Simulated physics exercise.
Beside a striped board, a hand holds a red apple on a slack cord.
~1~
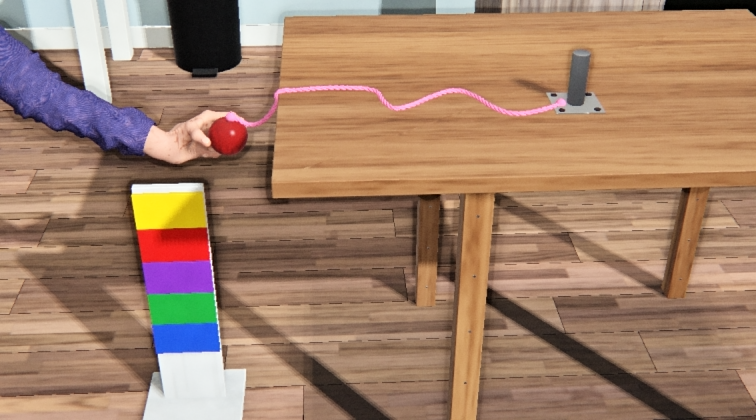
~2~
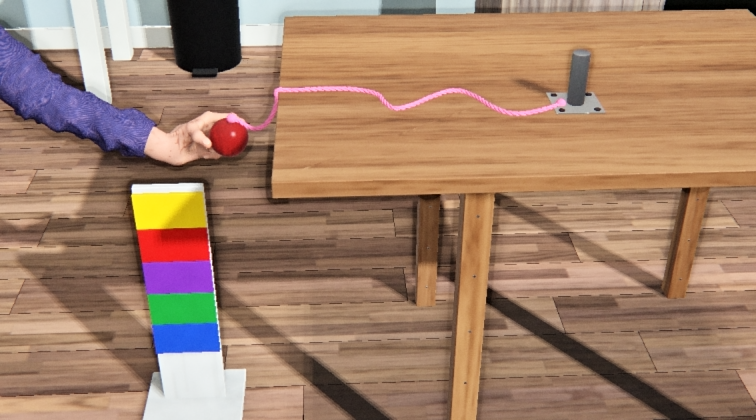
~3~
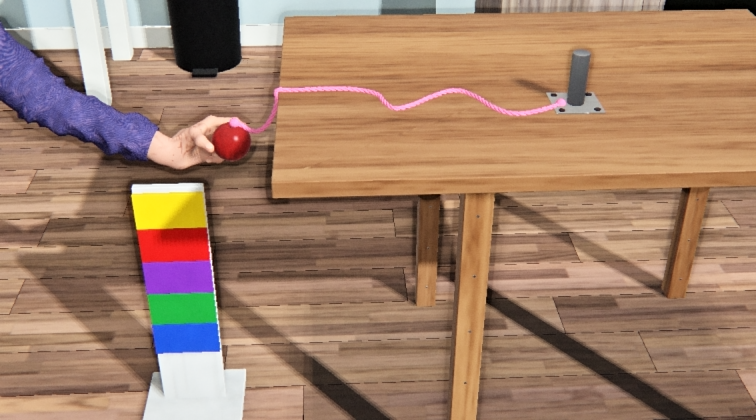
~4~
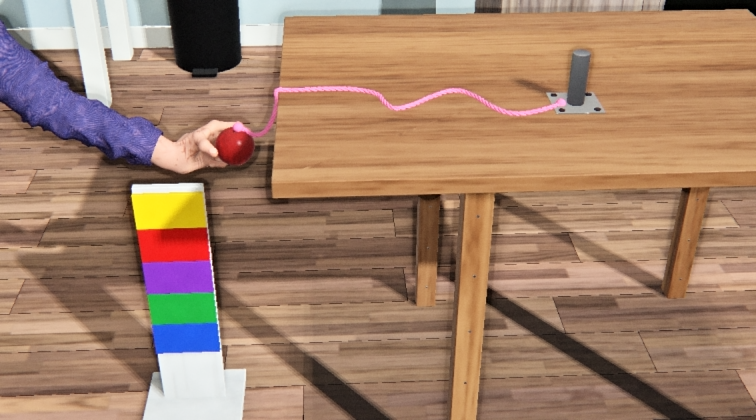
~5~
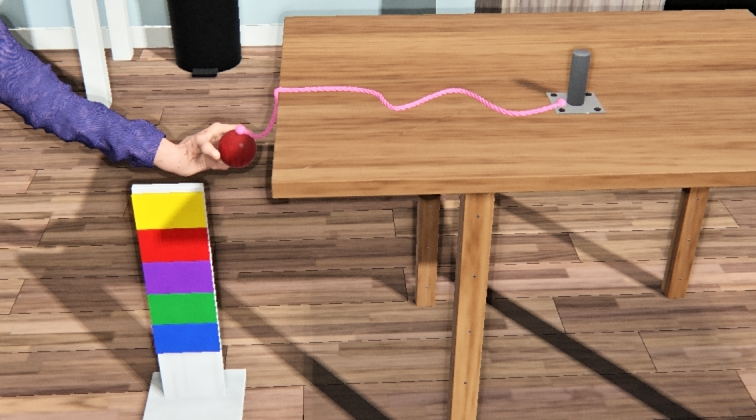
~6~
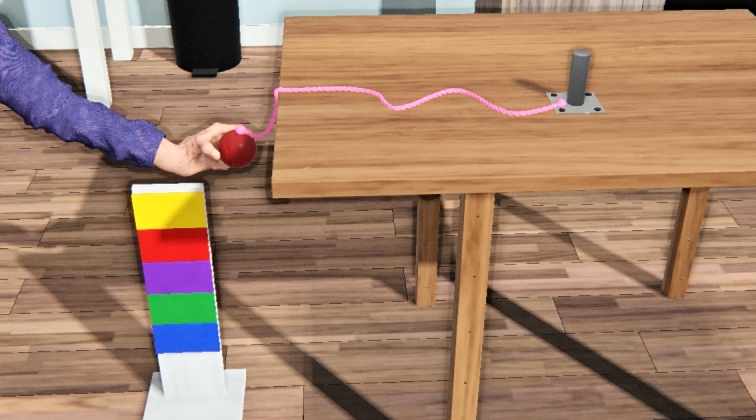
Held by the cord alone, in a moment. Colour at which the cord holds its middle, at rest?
Red.
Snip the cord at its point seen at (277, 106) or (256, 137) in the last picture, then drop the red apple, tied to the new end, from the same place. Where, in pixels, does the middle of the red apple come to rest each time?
Going through both, you get (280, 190) and then (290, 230).
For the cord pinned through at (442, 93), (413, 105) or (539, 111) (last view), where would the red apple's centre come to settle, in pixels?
It comes to rest around (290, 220), (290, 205) and (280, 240) respectively.
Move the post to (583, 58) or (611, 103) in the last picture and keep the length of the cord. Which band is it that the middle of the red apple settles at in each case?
First try: Yellow; second try: Yellow.
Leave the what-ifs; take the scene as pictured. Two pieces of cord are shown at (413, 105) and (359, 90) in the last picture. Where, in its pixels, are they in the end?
(368, 104) and (285, 105), roughly.
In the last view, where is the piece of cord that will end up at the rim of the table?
Pixel (352, 89).
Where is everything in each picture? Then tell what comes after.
The first frame shows red apple (228, 136); yellow (169, 212); red (174, 246); purple (178, 279); green (182, 310); blue (186, 339).
The second frame shows red apple (229, 137); cord through (533, 112) (470, 94) (414, 105) (359, 90) (286, 91).
The third frame shows red apple (231, 142).
The fourth frame shows red apple (235, 146); cord through (533, 112) (470, 94) (414, 105) (359, 90) (286, 91).
The fifth frame shows red apple (237, 148).
The sixth frame shows red apple (238, 149); cord through (533, 112) (470, 94) (414, 105) (359, 90) (286, 91).
Soon after, apple near (306, 238); level with red.
Then, apple near (258, 253); level with red.
At rest, apple near (278, 254); level with red. Its middle rests at the red band.
